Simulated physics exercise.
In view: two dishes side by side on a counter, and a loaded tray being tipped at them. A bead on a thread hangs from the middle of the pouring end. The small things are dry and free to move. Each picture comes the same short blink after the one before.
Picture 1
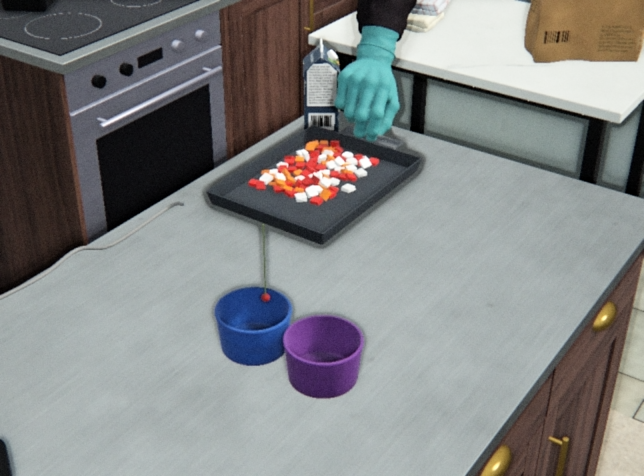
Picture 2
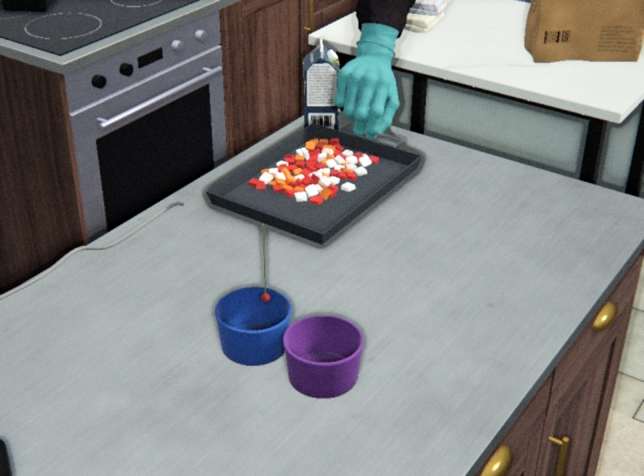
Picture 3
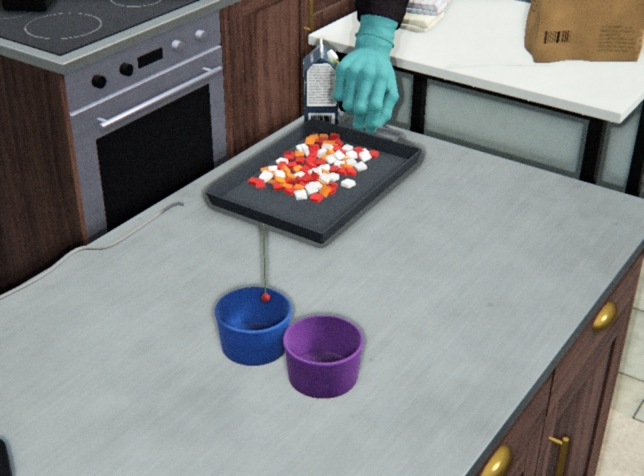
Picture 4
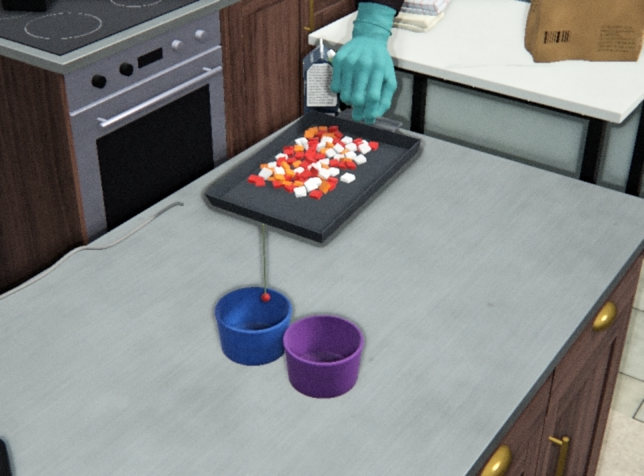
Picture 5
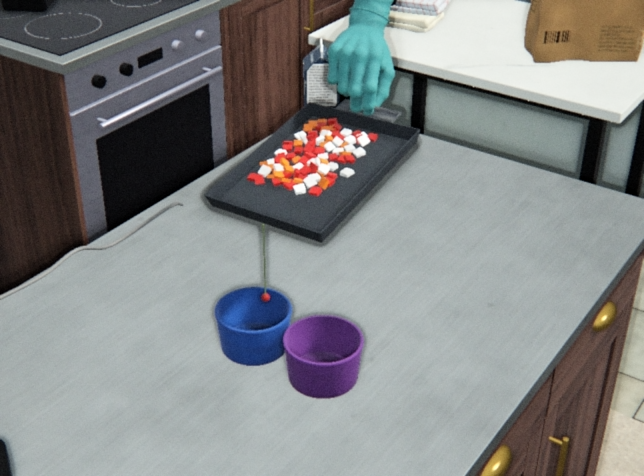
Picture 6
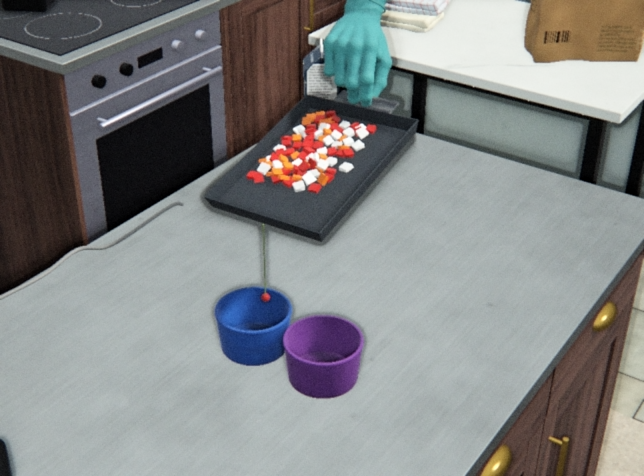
The clip shows a gloved hand holding a dark tray of red, orange and white pieces above blue and purple dishes on a grey counter; the hand gradually shifts and the tray tilts slightly, its left front corner lowest.
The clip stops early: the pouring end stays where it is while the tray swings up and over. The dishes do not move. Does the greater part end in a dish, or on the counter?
Together they catch under half.
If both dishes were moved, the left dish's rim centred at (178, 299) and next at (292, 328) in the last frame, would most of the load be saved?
First above a half, then less than half.
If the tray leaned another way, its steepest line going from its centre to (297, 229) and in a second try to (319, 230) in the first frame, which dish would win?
At the first place the dish on the right, at the second the right-hand dish.
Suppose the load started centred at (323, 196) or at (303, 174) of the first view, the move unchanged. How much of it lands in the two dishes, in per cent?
First some 40, then 30 per cent.
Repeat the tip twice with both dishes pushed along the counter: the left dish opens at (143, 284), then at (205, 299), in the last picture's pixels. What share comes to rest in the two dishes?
Near 70 % and 90 %.
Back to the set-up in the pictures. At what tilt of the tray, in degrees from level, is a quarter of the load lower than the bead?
At some 105 degrees.
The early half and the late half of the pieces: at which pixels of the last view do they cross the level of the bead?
First near (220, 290), later near (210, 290).
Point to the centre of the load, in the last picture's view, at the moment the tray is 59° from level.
At about (241, 198).
Soon, tray tipped steeply; nearly all on the tray; a stray few in the air.
A while on, tray tipped right over; most on the tray; a stray few in the left dish; a small part outside both; a small part in the air.
Towards the end, tray tipped past a quarter turn; about a third in the left dish; about two thirds outside both.
Finally, tray tipped past a quarter turn; none in the right dish; about a third in the left dish; about two thirds outside both.
